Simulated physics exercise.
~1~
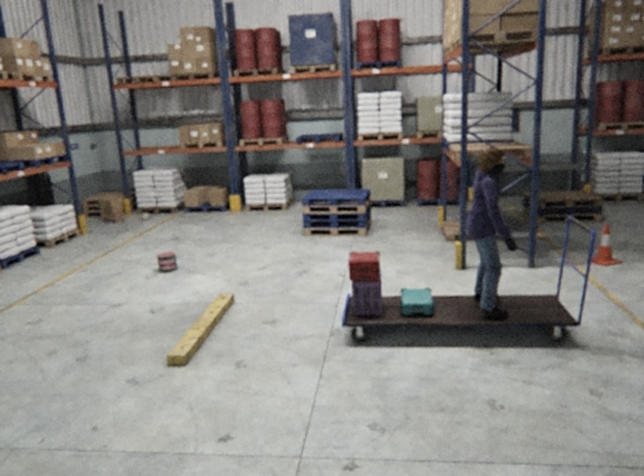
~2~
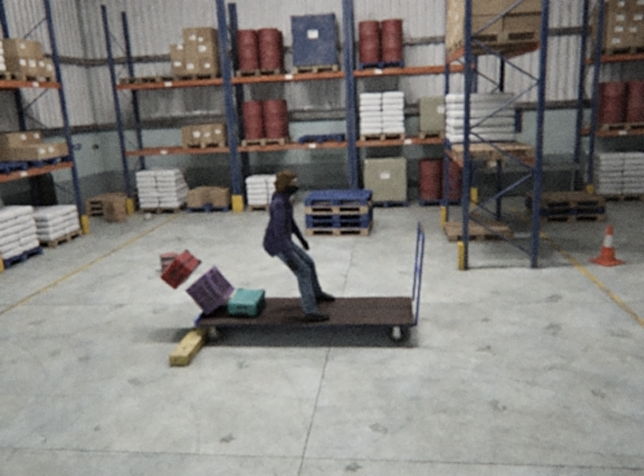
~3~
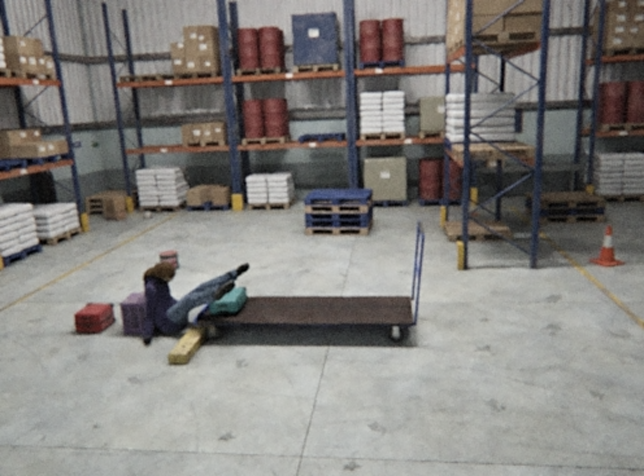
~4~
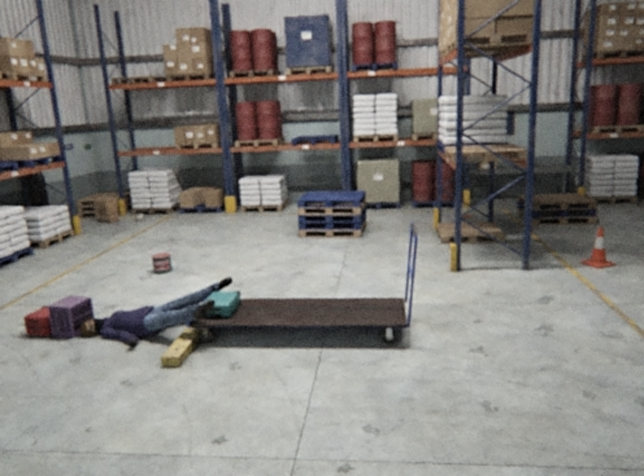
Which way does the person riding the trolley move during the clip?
The person moves to the left, first riding on the trolley and then falling over its front edge.
In a warehouse, a trolley stops at a yellow sill, throwing its rider and two boxes forward.
